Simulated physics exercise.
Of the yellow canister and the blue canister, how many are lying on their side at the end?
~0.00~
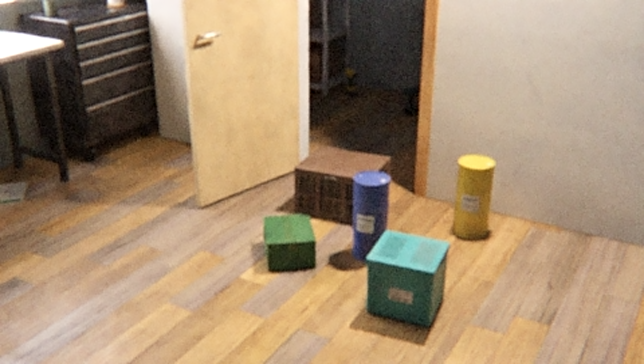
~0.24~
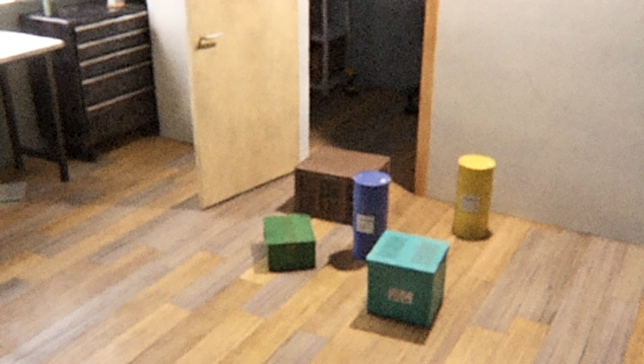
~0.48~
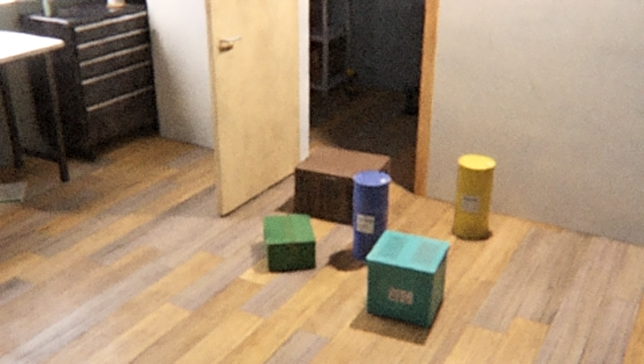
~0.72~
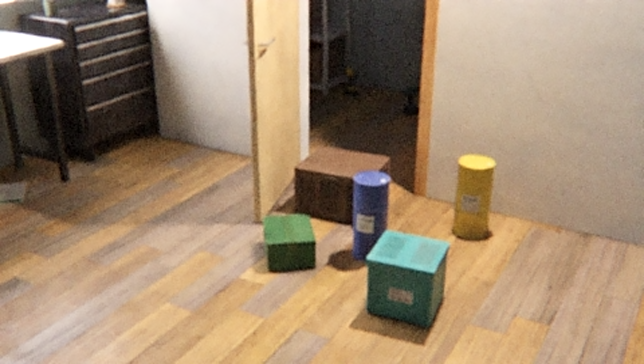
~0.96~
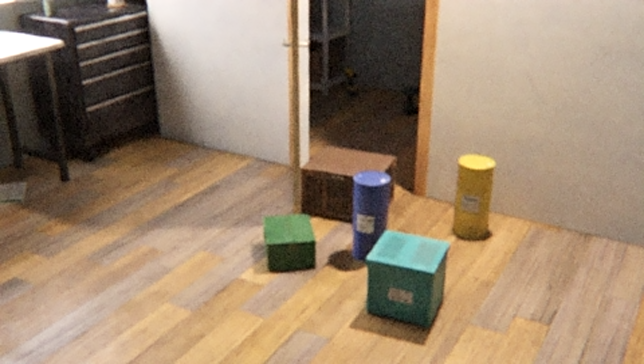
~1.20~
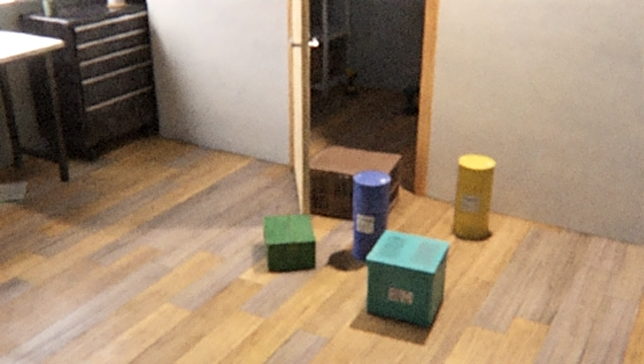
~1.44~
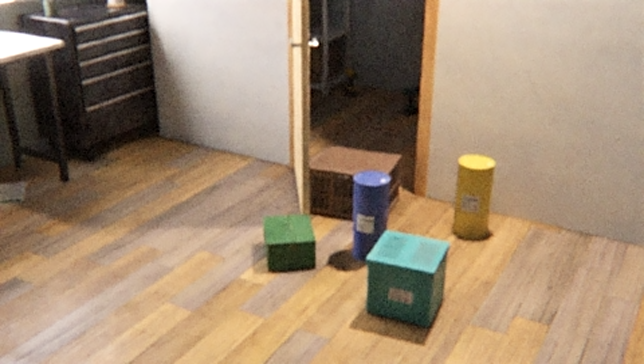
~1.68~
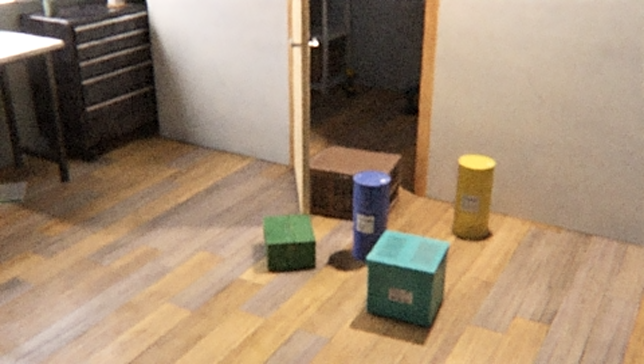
None of them are. Both the yellow and the blue canister are still standing upright.
